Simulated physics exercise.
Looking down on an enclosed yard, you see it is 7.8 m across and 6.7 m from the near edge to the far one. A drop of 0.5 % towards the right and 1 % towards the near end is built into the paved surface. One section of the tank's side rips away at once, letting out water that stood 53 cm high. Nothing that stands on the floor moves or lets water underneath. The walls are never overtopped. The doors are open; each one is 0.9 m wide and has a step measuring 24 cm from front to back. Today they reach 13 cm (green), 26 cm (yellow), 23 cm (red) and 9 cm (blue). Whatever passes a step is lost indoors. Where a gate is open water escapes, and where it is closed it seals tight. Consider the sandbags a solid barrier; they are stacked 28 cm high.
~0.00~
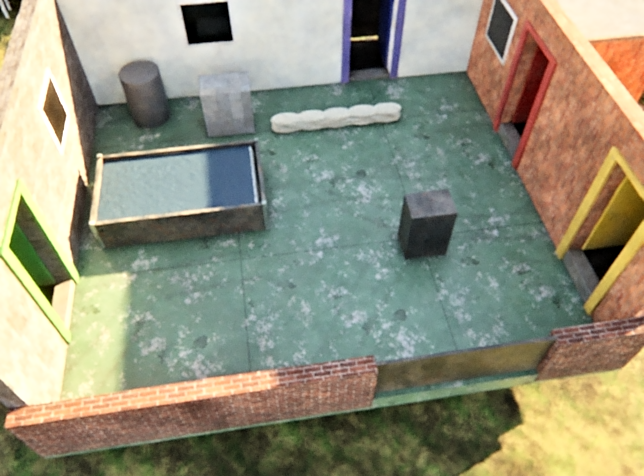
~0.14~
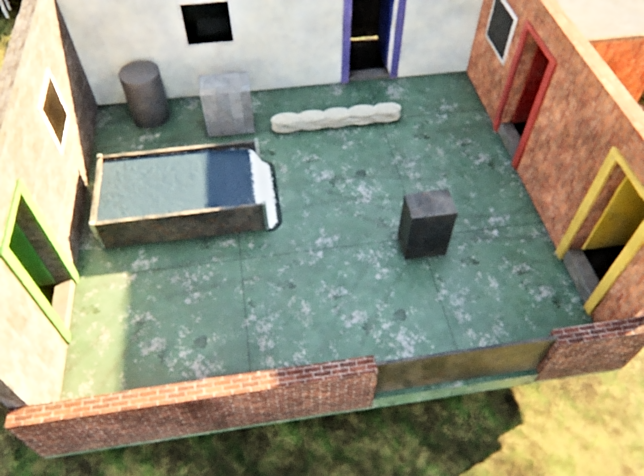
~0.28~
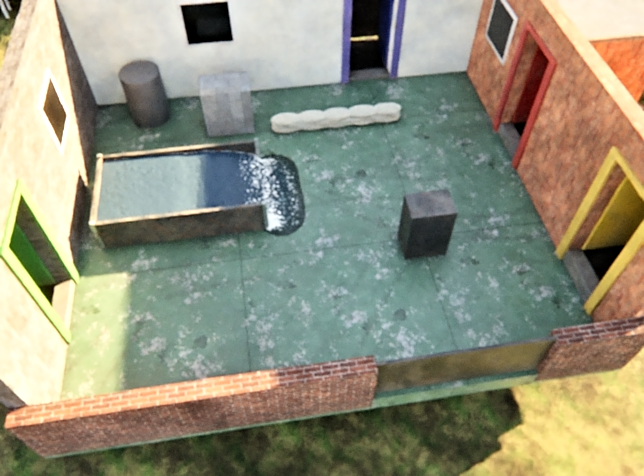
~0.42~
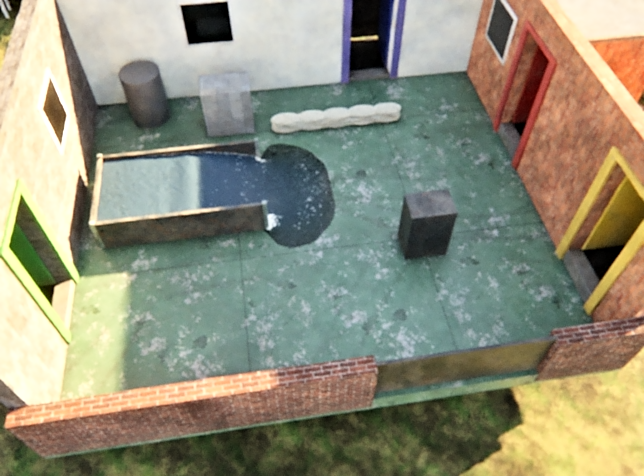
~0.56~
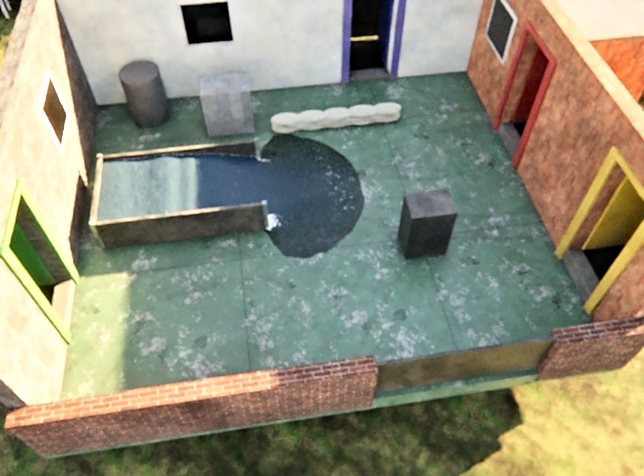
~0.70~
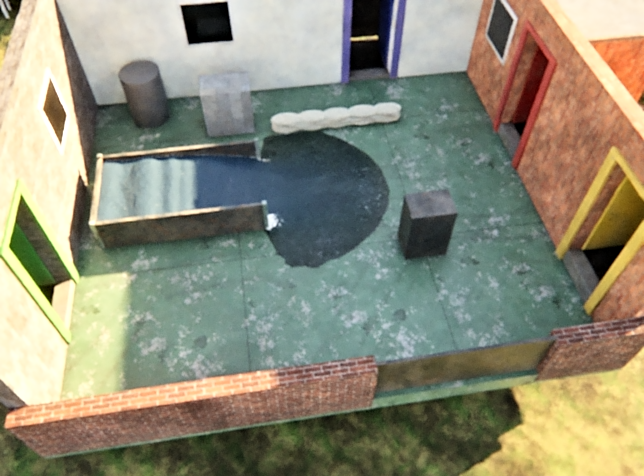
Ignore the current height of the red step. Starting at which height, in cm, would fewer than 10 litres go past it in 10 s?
Starting at roughly 20 cm.
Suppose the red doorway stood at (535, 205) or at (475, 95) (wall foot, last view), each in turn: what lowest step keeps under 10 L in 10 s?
About 19 cm, then about 10.5 cm.
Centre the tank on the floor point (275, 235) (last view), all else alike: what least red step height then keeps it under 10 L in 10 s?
At least some 18 centimetres tall.
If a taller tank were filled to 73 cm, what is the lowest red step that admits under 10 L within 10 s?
29 cm.
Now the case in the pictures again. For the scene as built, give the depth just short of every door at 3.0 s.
Green door 0 cm, yellow door 7 cm, red door 25 cm, blue door 0 cm.
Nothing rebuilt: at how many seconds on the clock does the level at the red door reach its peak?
Some 3.0 s, more or less.
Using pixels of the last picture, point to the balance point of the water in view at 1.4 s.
About (240, 199).
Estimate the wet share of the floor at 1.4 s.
Roughly 25 percent of the floor.
After 1.4 s water covers 25 % of the floor, deepest (23 cm) near (274, 207); it has not reached the red door.
After 3.0 s water covers 40 % of the floor, deepest (26 cm) near (499, 139); 25 cm at the red door, 0 litres in over its 23 cm step.
After 10.0 s water covers 85 % of the floor, deepest (11 cm) near (57, 429); 6 cm at the red door, 3 litres in over its 23 cm step.
At the red door as built, the water arrived by 1.7 s and peaked near 25 cm at 3.0 s.
Run again over the same 10 s with other heights there, 23 litres in over 18 cm, 0 litres over 24.5 cm. The limit of 10 litres is kept from about 20 cm up.
